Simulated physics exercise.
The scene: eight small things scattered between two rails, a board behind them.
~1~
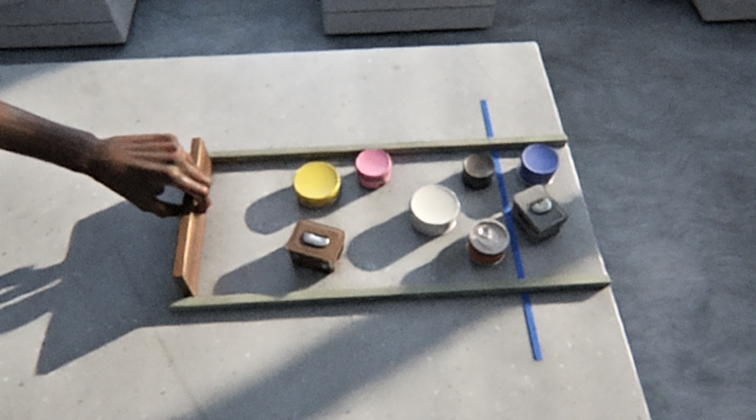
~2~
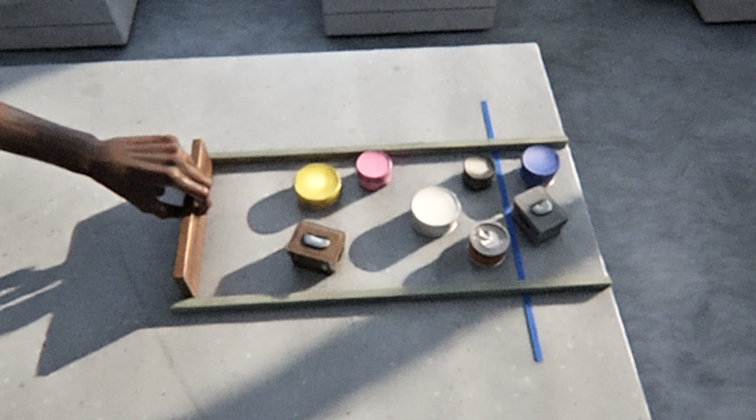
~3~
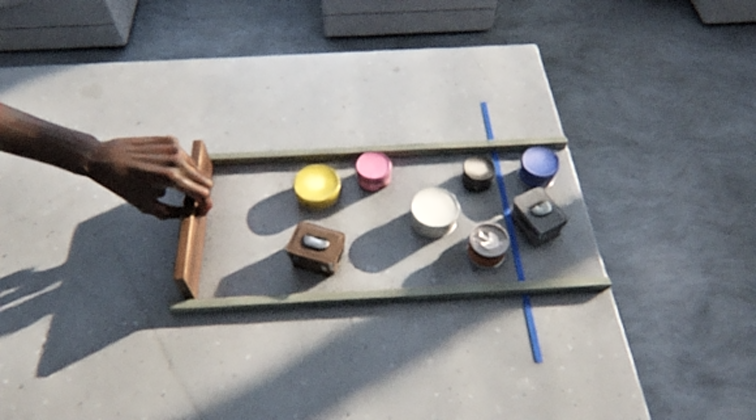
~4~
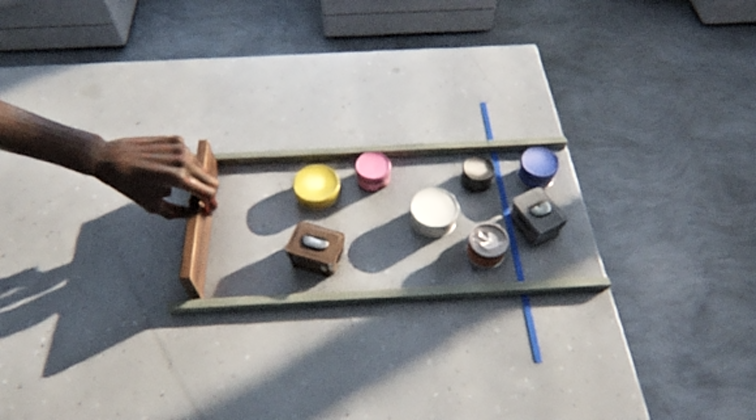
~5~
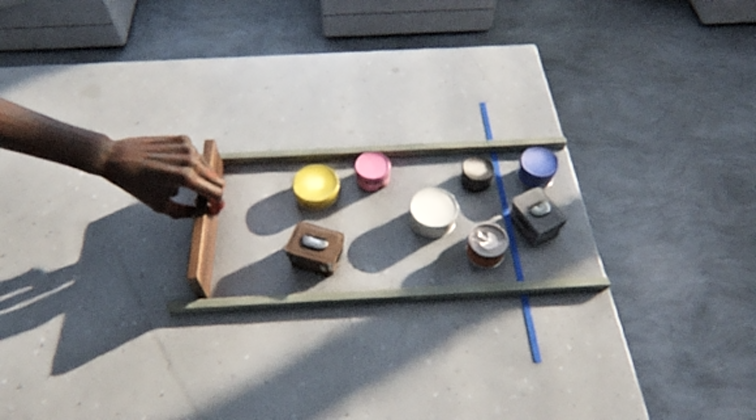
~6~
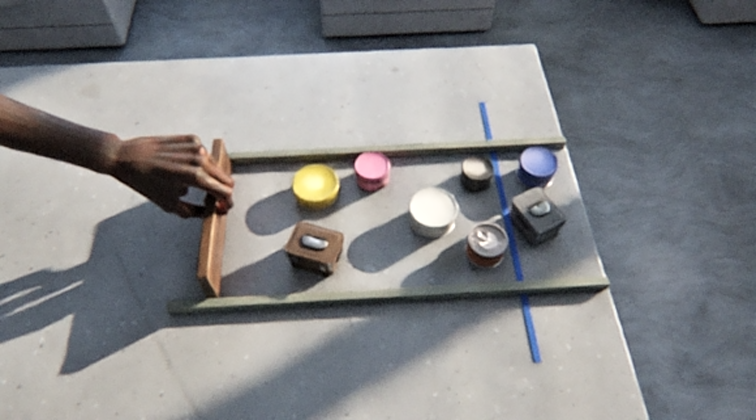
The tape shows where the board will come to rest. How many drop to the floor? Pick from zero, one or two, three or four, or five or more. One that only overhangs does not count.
In the end the number that fall off is one or two.
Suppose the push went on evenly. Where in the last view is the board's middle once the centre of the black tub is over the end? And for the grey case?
At (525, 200) for the black tub; at (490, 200) for the grey case.
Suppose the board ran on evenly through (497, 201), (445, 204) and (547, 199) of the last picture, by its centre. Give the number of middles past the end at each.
The counts: 2, 0 and 5.
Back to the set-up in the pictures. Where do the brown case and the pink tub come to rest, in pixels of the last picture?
First (543, 242), then (534, 156).
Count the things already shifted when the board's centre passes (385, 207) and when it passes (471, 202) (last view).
4 and 8.
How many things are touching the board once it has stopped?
It touches 2.
Soon after, none off yet; blue pot at rest near (537, 169); grey case at rest near (536, 217); black tub at rest near (477, 174).
After that, none off yet; blue pot at rest near (537, 169); grey case at rest near (536, 217); black tub moving near (486, 175).
In the end, the number that fall off is one or two; gone, grey case and blue pot.
